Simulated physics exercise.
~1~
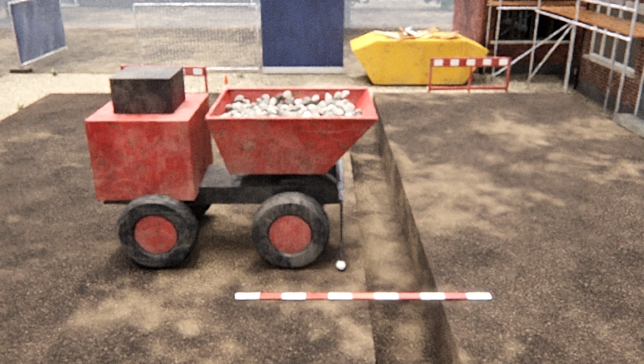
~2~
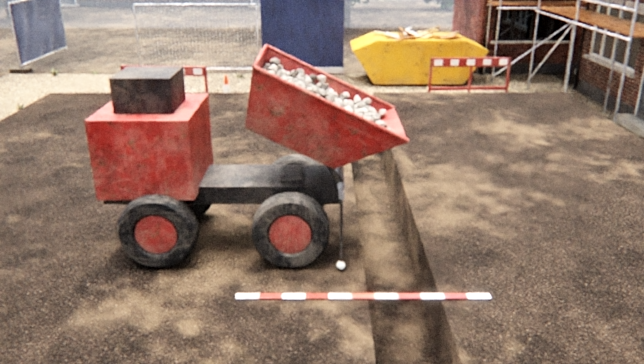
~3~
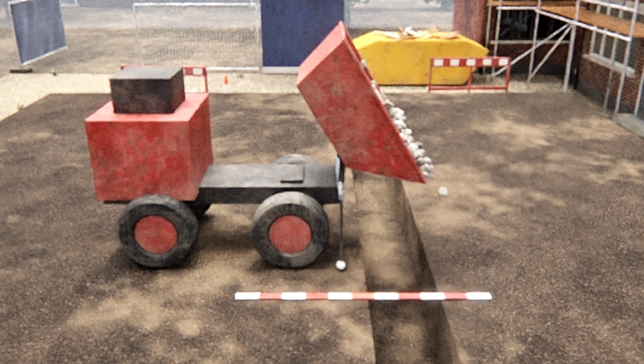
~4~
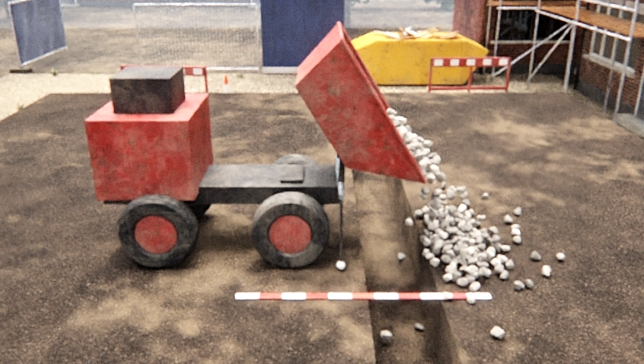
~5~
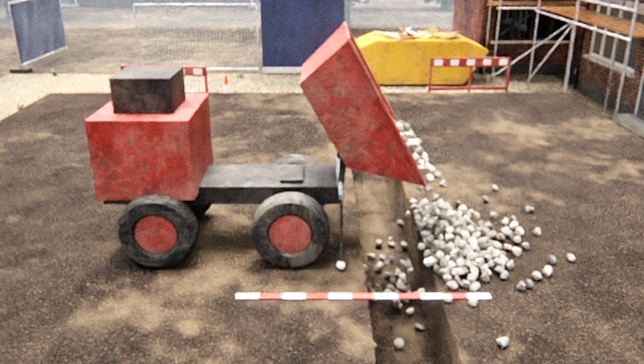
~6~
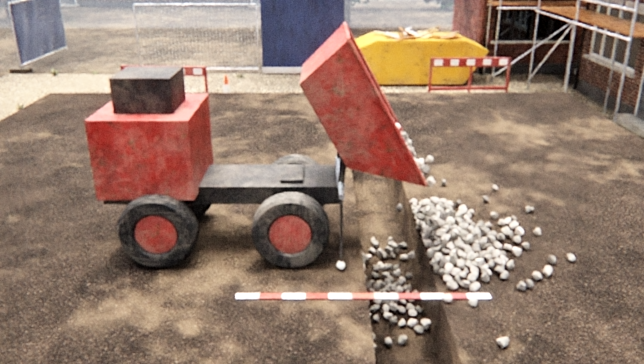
On a building site seen from the side and slightly above, a small red and black dumper stands at left, its red skip heaped with pale stones. A dark trench crosses the brown ground beside it, with a red and white banded pole lying near and a yellow container behind. The skip tips steeply to the right, and stones gather at its lower lip. They spill out, mostly landing beyond the trench in a spreading pile. More drop into the trench, until the skip rests still tilted, with some stones at its lip.
